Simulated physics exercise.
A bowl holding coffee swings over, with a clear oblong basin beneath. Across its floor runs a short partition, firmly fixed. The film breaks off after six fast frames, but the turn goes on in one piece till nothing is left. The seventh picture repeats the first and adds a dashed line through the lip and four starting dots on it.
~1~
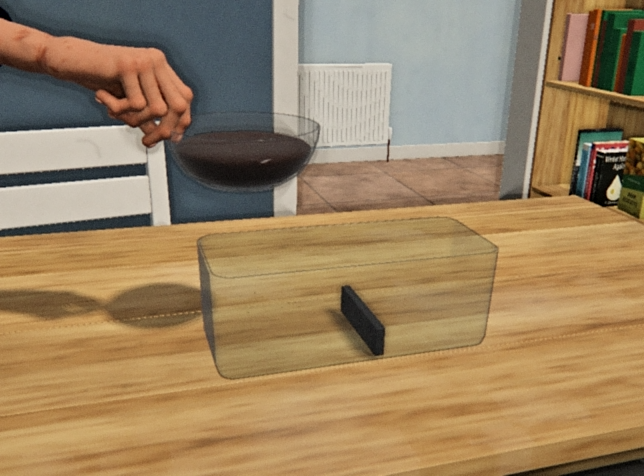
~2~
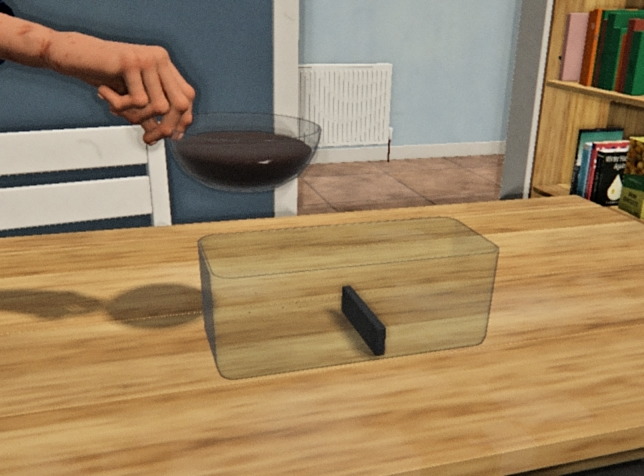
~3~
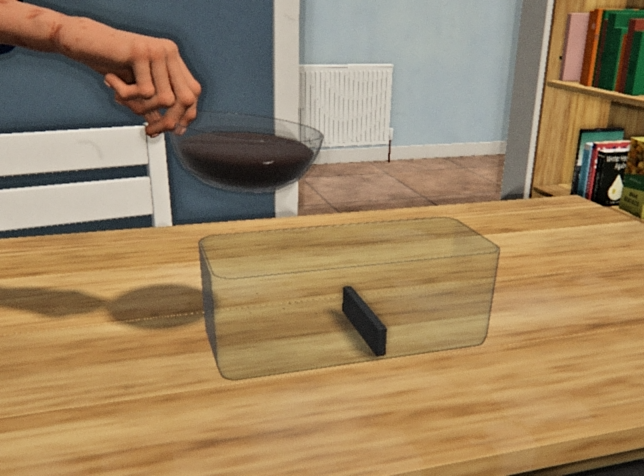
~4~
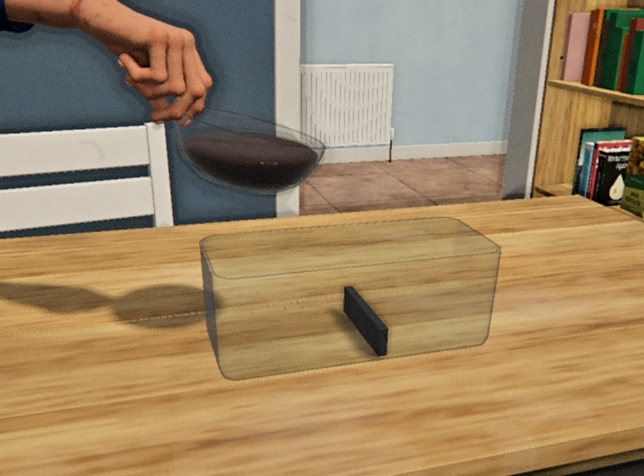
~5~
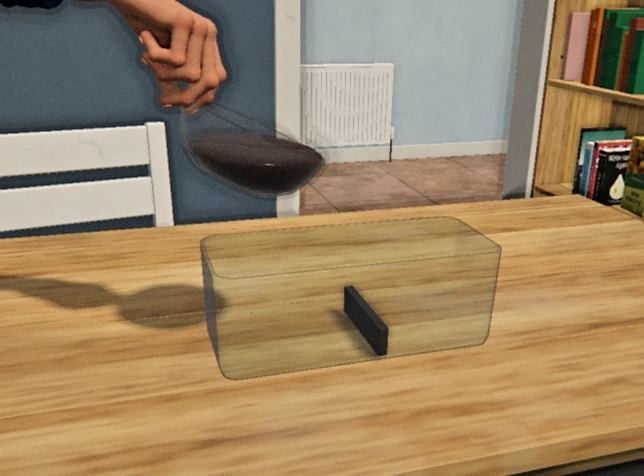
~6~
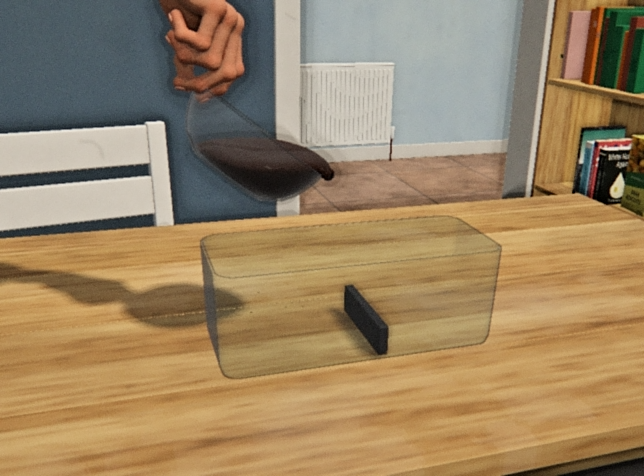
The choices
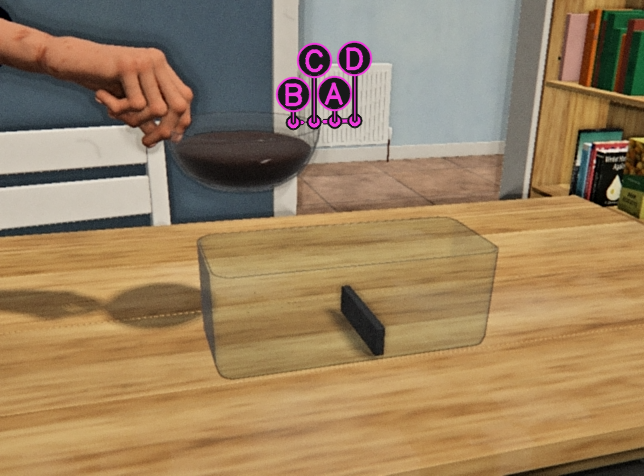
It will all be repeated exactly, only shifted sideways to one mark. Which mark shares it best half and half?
Take A.
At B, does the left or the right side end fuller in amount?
The left side.
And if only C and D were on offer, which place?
That is place D.
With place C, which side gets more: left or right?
More ends on the left.
In magenta, A at (334, 121); B at (293, 122); C at (314, 122); D at (354, 120).
If A is chosen, about 52 % ends left of the wall and 47 % right of it.
If B is chosen, about 88 % ends left of the wall and 9 % right of it.
If C is chosen, about 79 % ends left of the wall and 18 % right of it; 3 % is lost outside.
If D is chosen, about 31 % ends left of the wall and 68 % right of it.
